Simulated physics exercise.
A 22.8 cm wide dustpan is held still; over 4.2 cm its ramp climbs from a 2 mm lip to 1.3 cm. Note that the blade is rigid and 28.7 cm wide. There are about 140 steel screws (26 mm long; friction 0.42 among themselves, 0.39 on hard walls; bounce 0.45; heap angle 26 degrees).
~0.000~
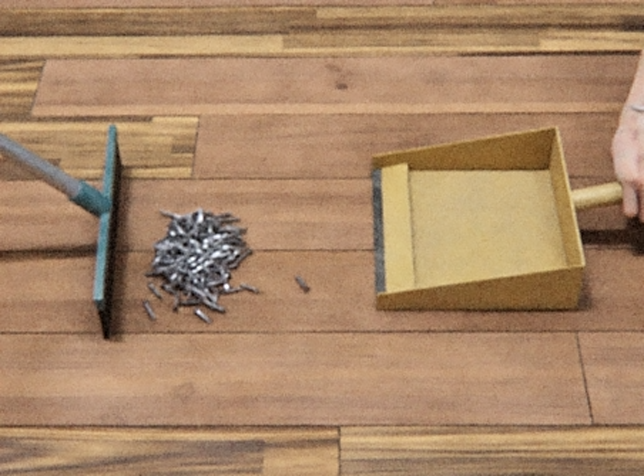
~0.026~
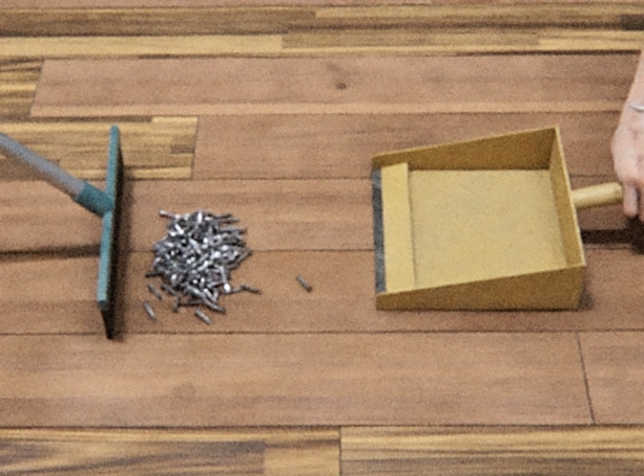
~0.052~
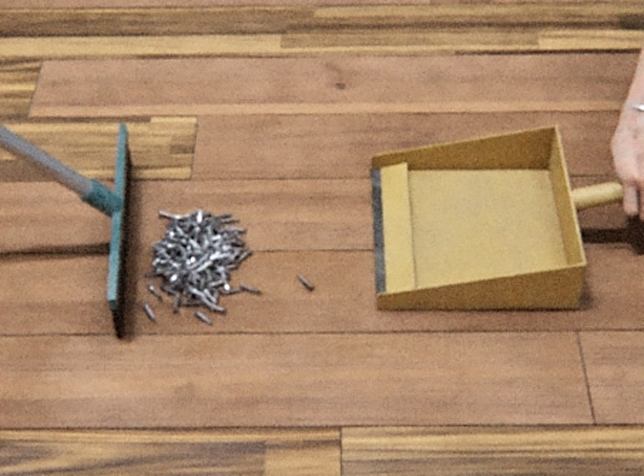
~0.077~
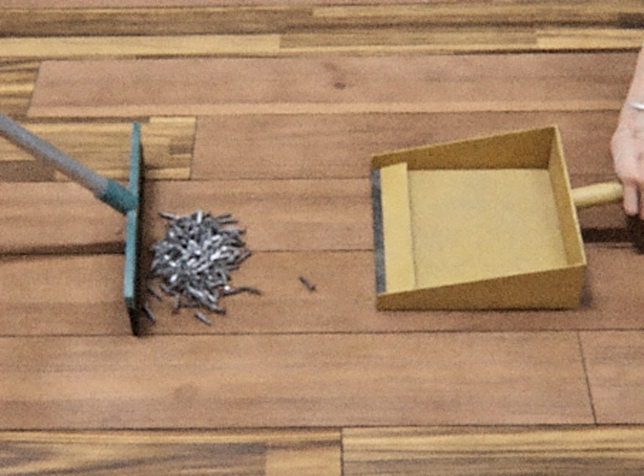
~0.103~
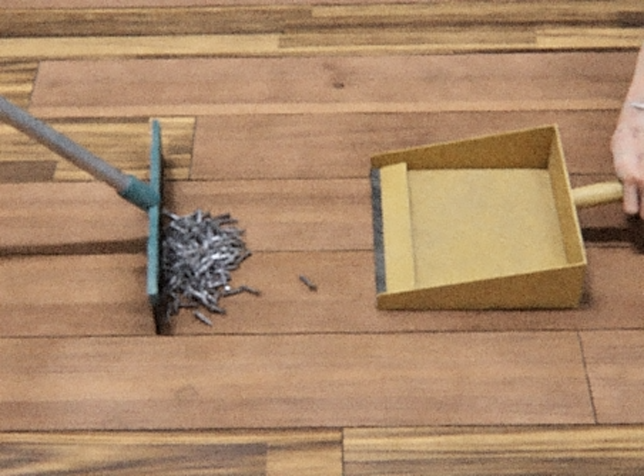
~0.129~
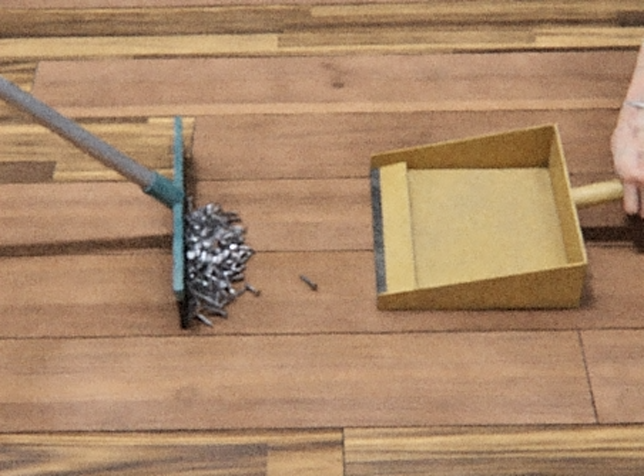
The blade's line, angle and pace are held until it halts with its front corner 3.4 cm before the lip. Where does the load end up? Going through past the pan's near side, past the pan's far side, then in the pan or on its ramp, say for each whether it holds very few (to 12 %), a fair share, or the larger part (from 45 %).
Near side holds very few. Far side holds very few. Pan holds the larger part.
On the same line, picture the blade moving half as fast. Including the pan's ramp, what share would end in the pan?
It would be around 20 per cent.
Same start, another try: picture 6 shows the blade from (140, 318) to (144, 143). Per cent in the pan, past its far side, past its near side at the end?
Pan 10 % / far 0 % / near 25 %.
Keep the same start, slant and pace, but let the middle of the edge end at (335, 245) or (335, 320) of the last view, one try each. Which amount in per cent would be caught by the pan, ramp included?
Roughly 55 per cent for the first try and 35 per cent for the second.
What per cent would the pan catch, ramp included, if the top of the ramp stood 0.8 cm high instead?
60 %.
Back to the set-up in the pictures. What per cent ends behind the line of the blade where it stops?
I'd put it near 0 in a hundred.
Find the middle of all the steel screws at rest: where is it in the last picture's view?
Estimated resting centre: Around (382, 233).
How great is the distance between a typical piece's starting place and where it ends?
That distance is around 22 cm.
After 0.23 s, middle of the blade 12 cm from the lip; 0 % over the lip, far side 0 %, near side 5 %.
After 0.29 s, middle of the blade 6 cm from the lip; 0 % over the lip, far side 0 %, near side 0 %.
After 0.50 s, middle of the blade 5 cm from the lip; 60 % over the lip, far side 5 %, near side 5 %.
At rest (1.4 s), near side 5 %, far side 5 %, pan 60 %, in front of the lip or behind the blade 35 %.
